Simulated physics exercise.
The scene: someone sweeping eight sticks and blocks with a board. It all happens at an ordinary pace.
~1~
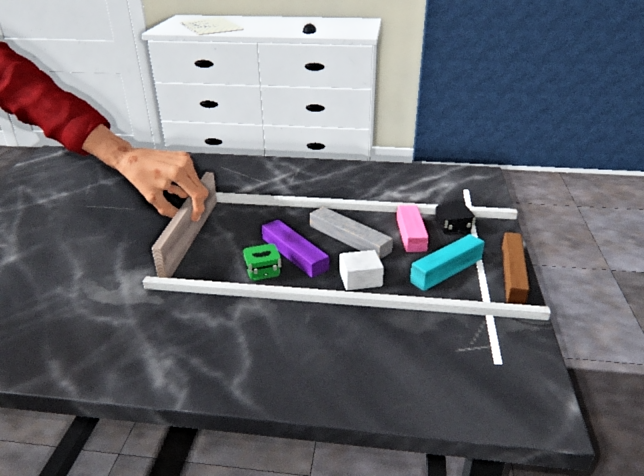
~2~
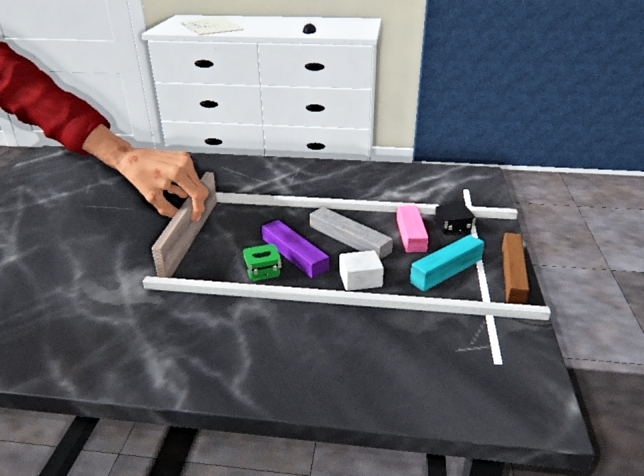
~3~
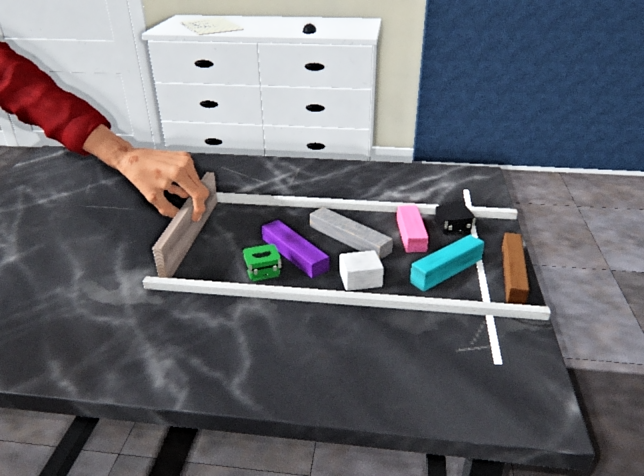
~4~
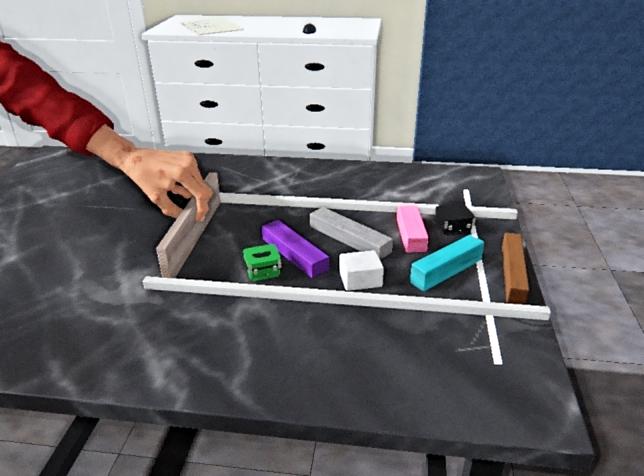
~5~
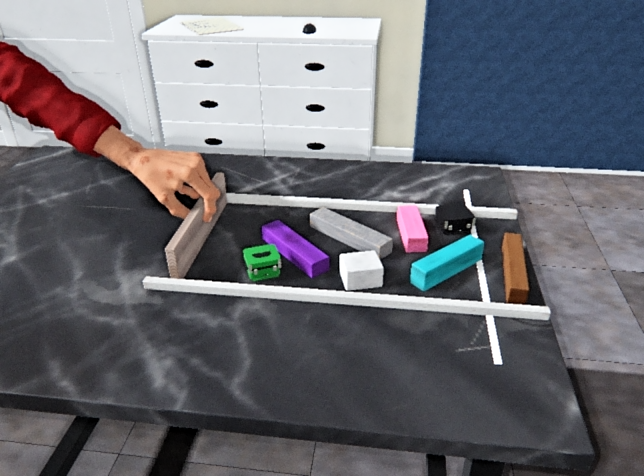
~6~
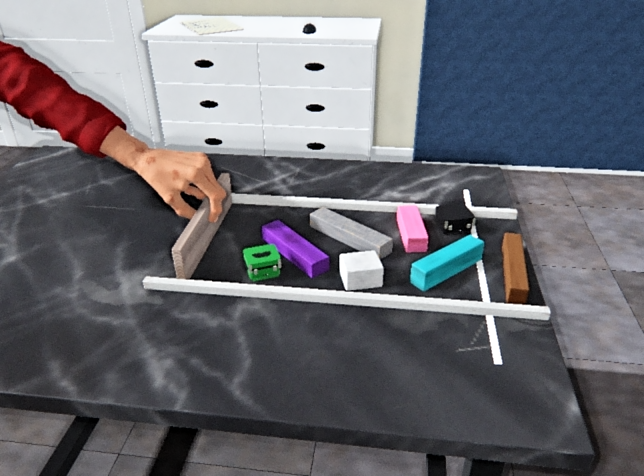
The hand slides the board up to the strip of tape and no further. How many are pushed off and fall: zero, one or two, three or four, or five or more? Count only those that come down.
The number that fall off is three or four.
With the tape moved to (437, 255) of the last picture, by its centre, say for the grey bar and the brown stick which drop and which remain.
The grey bar is kept, the brown stick tumbles off.
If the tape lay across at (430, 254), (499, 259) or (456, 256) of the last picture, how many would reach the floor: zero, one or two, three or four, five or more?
In that order: Either one or two; at least five; one or two.
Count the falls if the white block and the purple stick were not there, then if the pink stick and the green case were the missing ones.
The counts: 2 and 2.
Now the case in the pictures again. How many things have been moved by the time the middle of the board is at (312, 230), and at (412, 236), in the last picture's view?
By then 4, and 8.
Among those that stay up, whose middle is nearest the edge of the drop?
It is the pink stick.
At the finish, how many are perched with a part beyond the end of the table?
That would be 3.
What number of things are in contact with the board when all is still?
That makes 3.
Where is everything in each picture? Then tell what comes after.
Brown stick (515, 267); black case (454, 220); turquoise stick (448, 262); board (189, 222); tape (478, 257), in the first picture.
Black case (454, 220); purple stick (294, 247), in the second picture.
Turquoise stick (448, 262); white block (361, 270), in the third picture.
Brown stick (515, 267); green case (262, 264), in the fourth picture.
Black case (454, 220); grey bar (350, 232), in the fifth picture.
Brown stick (515, 267); black case (454, 220); turquoise stick (448, 262); board (206, 223); tape (478, 257), in the sixth picture.
Soon after, none off yet; brown stick at rest near (515, 267); black case at rest near (454, 220); turquoise stick moving near (451, 262).
At rest, the number that fall off is three or four; fallen, white block, turquoise stick, black case and brown stick.
